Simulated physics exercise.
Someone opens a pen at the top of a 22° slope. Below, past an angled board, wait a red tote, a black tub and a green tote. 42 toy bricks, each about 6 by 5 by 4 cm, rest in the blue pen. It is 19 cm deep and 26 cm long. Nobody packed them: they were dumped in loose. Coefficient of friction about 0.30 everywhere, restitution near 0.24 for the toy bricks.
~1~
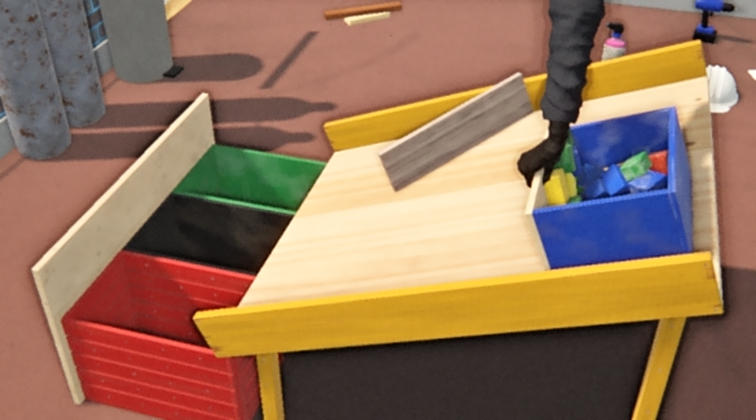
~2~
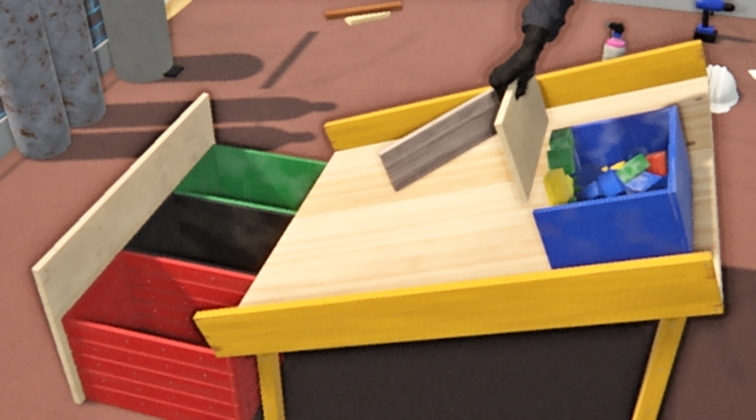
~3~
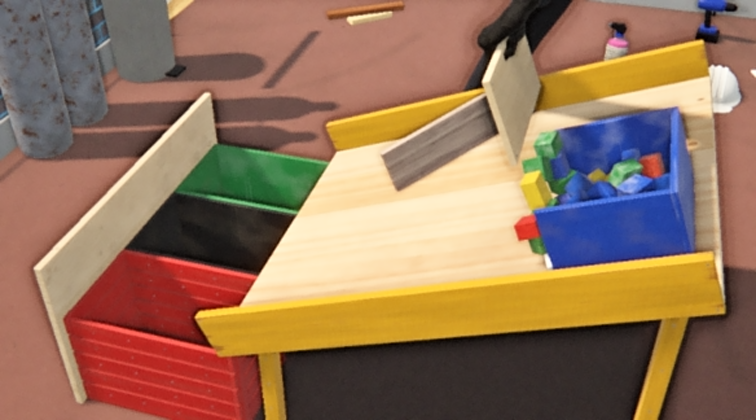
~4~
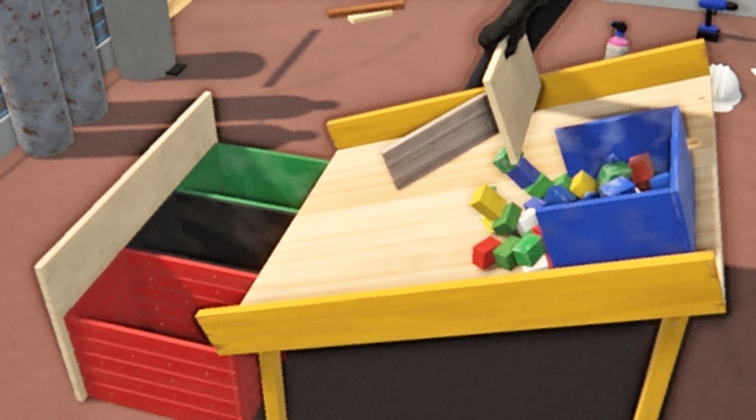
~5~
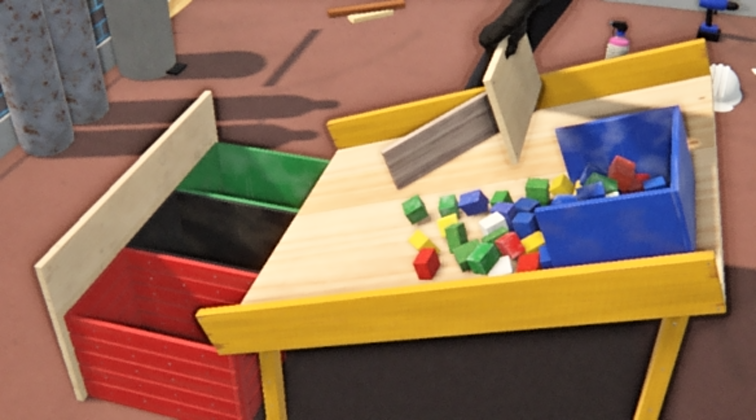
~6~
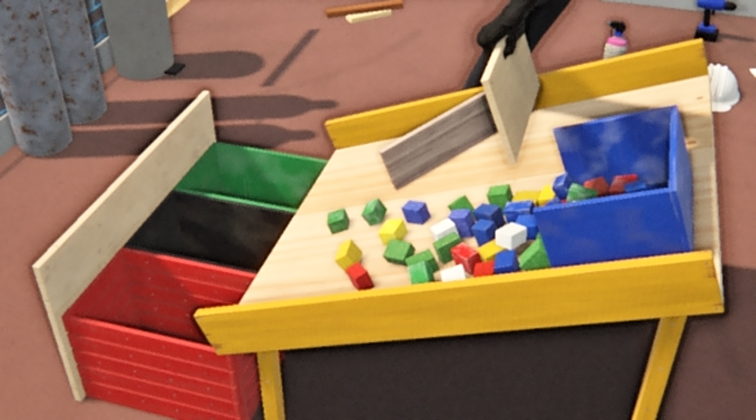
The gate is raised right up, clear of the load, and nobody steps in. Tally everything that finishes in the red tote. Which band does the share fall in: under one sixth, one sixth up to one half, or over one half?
Majority.
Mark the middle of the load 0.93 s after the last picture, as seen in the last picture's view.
I'd say close to (178, 331).
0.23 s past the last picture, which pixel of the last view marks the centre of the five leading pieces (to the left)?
About (251, 259).
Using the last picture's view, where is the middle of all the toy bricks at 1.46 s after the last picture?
Around (163, 341).
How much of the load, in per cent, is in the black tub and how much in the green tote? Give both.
I'd put it at about 35 percent, then about 0 percent.
Then, 0.23 s after the last picture, 5 still in the blue pen, 2 in the black tub, 34 on the slope and 1 in the air.
Then, 0.53 s after the last picture, 5 in the red tote, 4 in the black tub, 31 on the slope and 2 in the air.
Then, 0.93 s after the last picture, 19 in the red tote, 12 in the black tub and 11 on the slope.
Outcome (1.46 s after the last picture), 27 in the red tote and 15 in the black tub. Asked share, 27 of 42, 64 per cent.
